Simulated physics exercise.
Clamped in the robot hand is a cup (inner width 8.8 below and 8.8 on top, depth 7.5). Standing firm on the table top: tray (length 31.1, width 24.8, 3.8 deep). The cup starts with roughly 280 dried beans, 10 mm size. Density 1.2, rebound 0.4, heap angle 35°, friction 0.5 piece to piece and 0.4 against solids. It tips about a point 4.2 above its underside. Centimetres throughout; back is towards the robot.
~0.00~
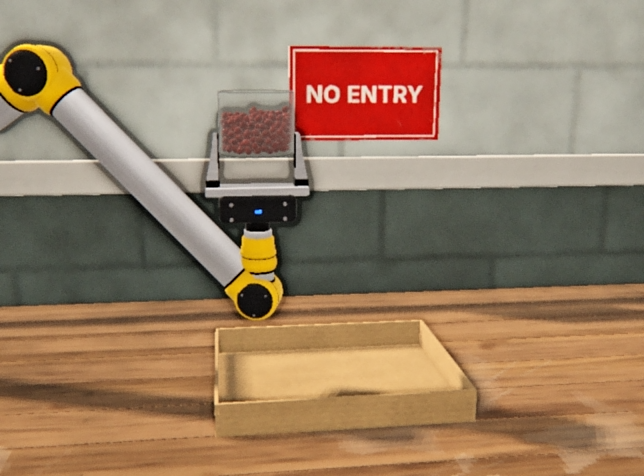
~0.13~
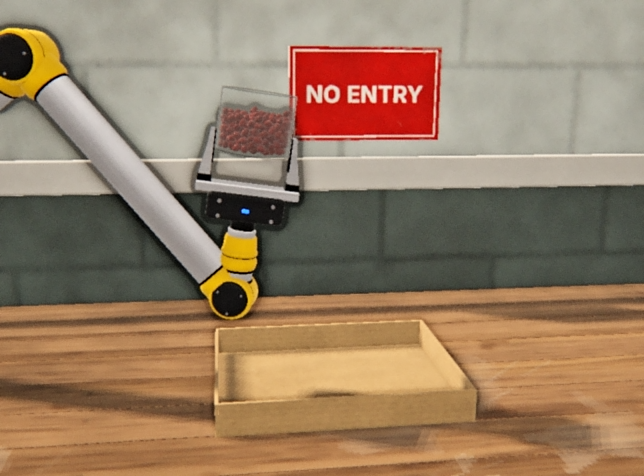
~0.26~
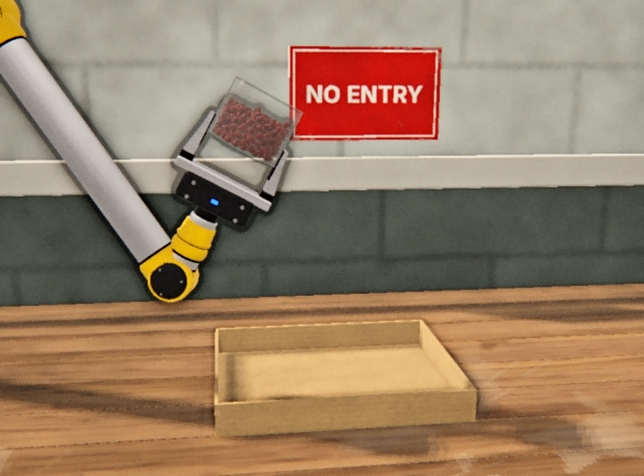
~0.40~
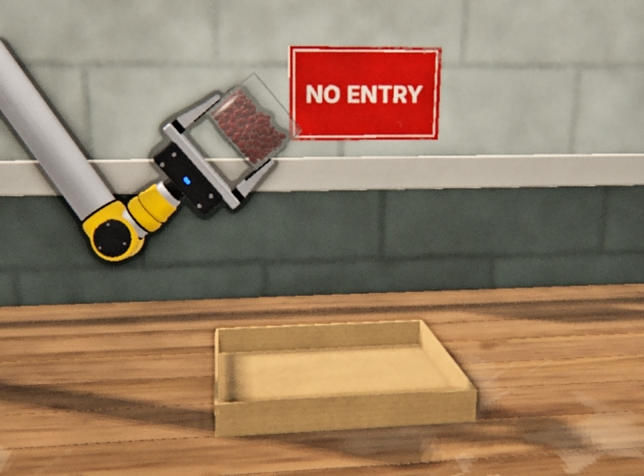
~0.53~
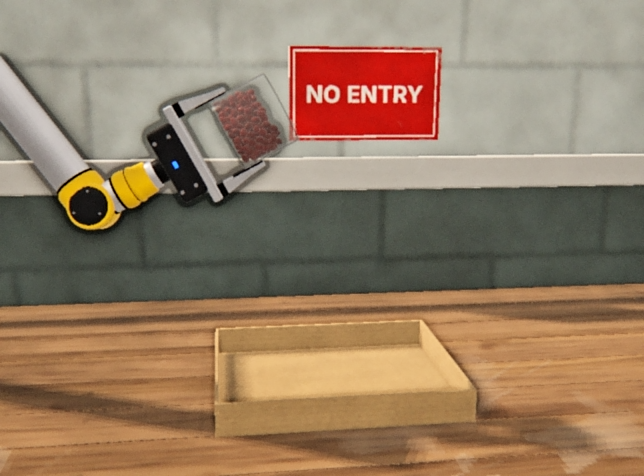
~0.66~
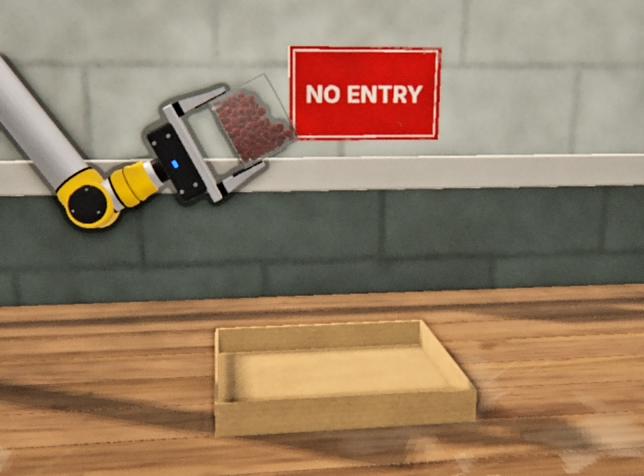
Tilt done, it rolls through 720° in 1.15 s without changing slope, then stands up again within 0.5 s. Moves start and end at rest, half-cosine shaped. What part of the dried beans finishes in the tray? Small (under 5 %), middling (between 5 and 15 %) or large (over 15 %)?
A small share, under 5 %, ends in the tray.
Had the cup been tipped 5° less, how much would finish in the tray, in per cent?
Then about 0 per cent.
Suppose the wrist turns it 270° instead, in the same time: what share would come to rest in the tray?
In that case some 0 per cent.
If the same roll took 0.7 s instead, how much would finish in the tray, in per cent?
It would be near 0 per cent.
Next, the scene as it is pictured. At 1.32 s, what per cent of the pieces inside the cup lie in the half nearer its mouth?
Some 25 per cent.
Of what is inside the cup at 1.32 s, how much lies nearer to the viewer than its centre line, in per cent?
Some 45 per cent.
By 1.32 s, tipped 63°, highest piece 40 above the table; 275 in the cup, 2 in the tray, 2 in flight or on a rim.
By 1.98 s, tipped 47°, highest piece 38 above the table; 274 in the cup, 5 in the tray.
By 2.51 s, upright, highest piece 38 above the table; 274 in the cup, 5 in the tray.
By 3.21 s, upright, highest piece 38 above the table; 274 in the cup, 5 in the tray.
Final count, 274 in the cup, 5 in the tray. That is 2 % in the tray.
